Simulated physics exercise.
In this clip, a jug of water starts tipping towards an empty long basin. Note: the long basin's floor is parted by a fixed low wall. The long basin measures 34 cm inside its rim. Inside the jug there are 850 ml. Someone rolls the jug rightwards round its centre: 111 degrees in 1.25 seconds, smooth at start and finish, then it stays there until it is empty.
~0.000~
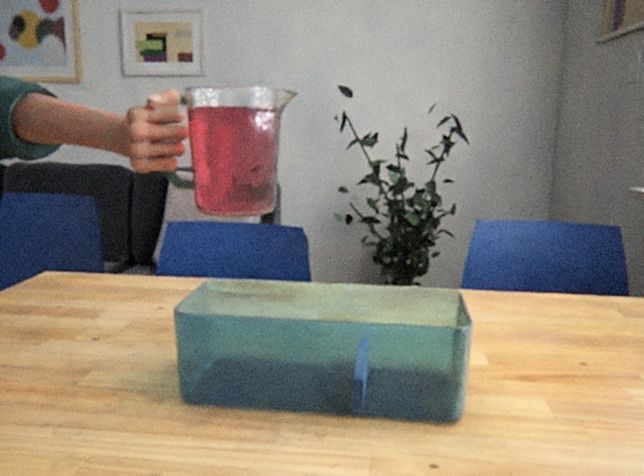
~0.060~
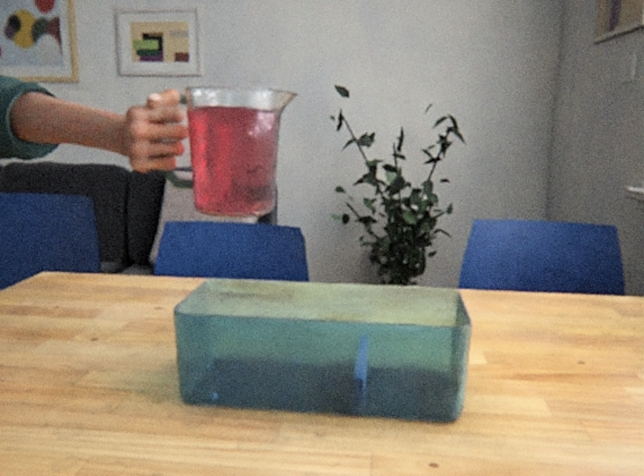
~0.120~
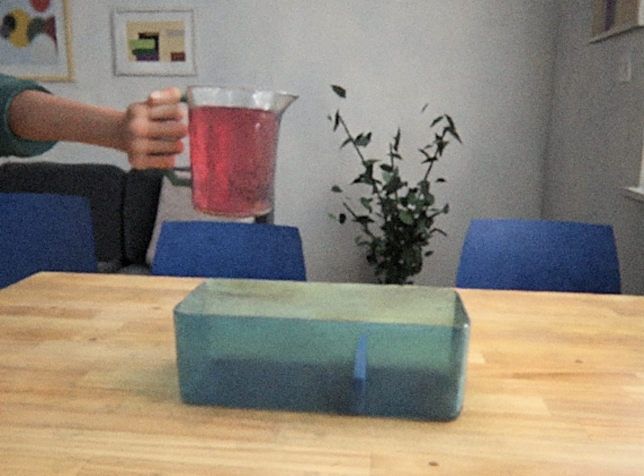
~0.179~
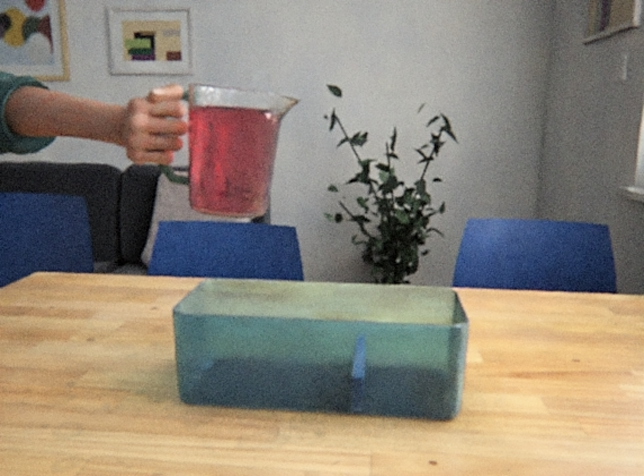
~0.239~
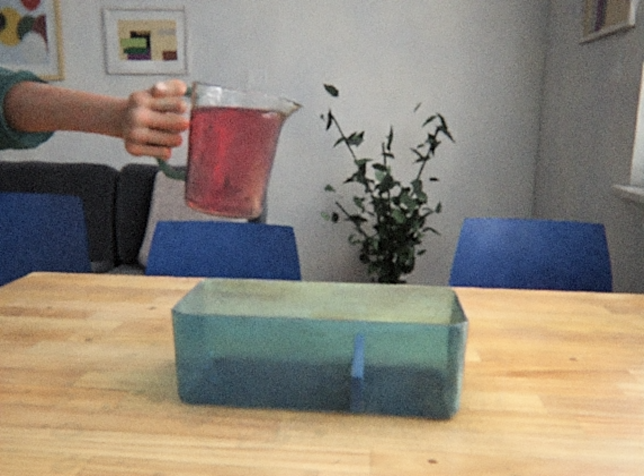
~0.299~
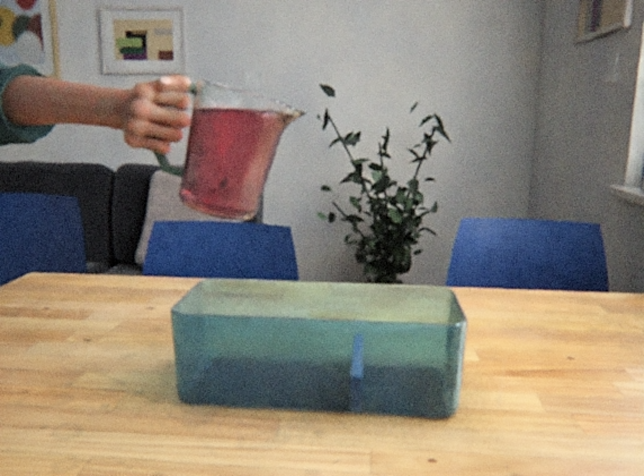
At a wooden table indoors, a hand holding a jug of red liquid above a long clear basin, slowly tilting it slightly rightwards.
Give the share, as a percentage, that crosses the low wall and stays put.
Around 55 %.
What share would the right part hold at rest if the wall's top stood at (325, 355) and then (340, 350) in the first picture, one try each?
First try about 90 %, second try about 80 %.
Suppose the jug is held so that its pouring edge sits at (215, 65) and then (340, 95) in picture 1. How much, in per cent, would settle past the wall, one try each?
10 per cent first, 75 per cent second.
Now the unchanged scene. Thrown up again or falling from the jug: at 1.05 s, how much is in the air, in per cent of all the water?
Some 22 per cent.
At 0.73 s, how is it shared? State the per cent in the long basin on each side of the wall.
Lab note: Left near 0 %, right near 5.
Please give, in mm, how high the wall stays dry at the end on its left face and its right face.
Close to 30 mm left and close to 12 mm right.
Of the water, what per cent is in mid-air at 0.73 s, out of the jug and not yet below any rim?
At that moment, about 16 percent.
After 0.73 s the tilt is 71° and 77 per cent is still to pour, 0 is left of the wall and 5 right of it.
After 1.05 s the tilt is 104° and 23 per cent is still to pour, 13 is left of the wall and 43 right of it.
After 1.39 s the tilt is 111° and 1 per cent is still to pour, 42 is left of the wall and 53 right of it.
After 1.75 s the tilt is 111° and 0 per cent is still to pour, 44 is left of the wall and 55 right of it.
In the end 44 per cent lies left of the wall, 55 right of it and 2 outside.
